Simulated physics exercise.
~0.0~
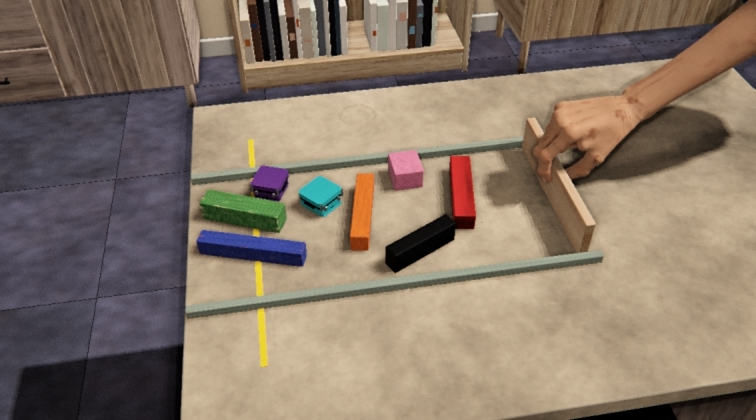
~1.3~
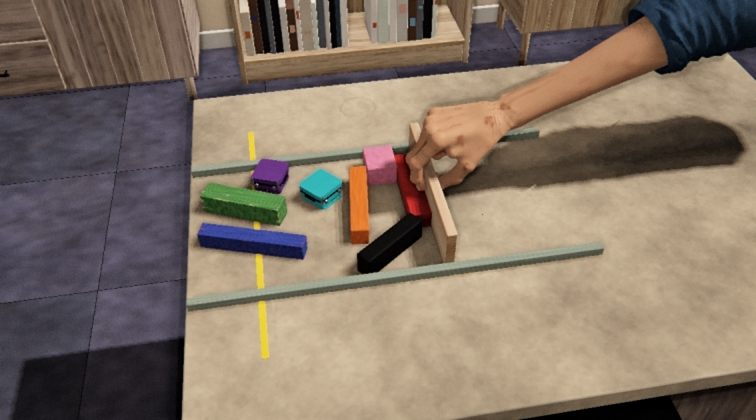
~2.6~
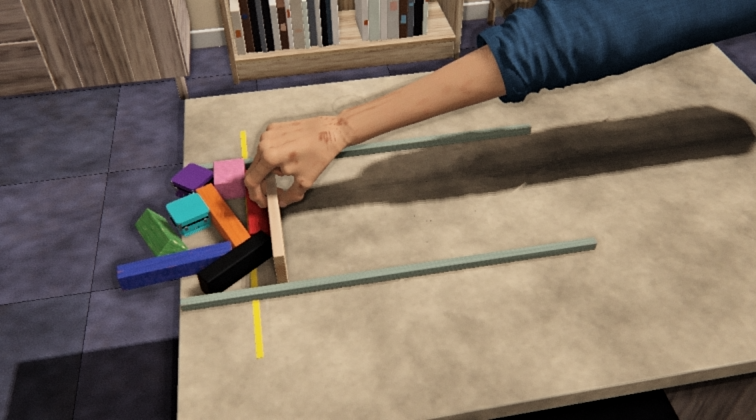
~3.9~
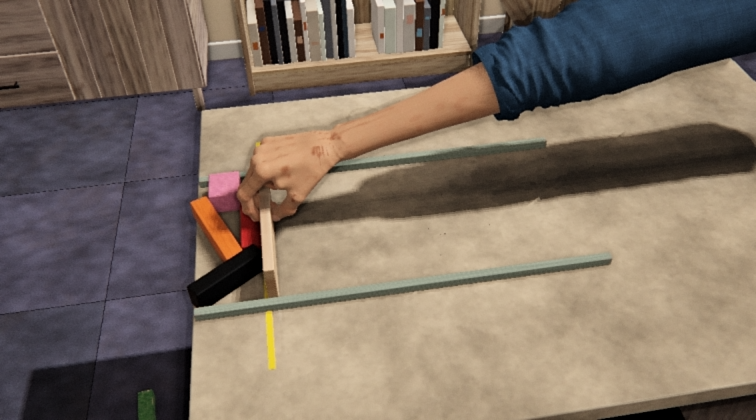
Hand sweeping a wooden board leftward, bunching colorful bars and blocks until several drop off the table's end and others remain.
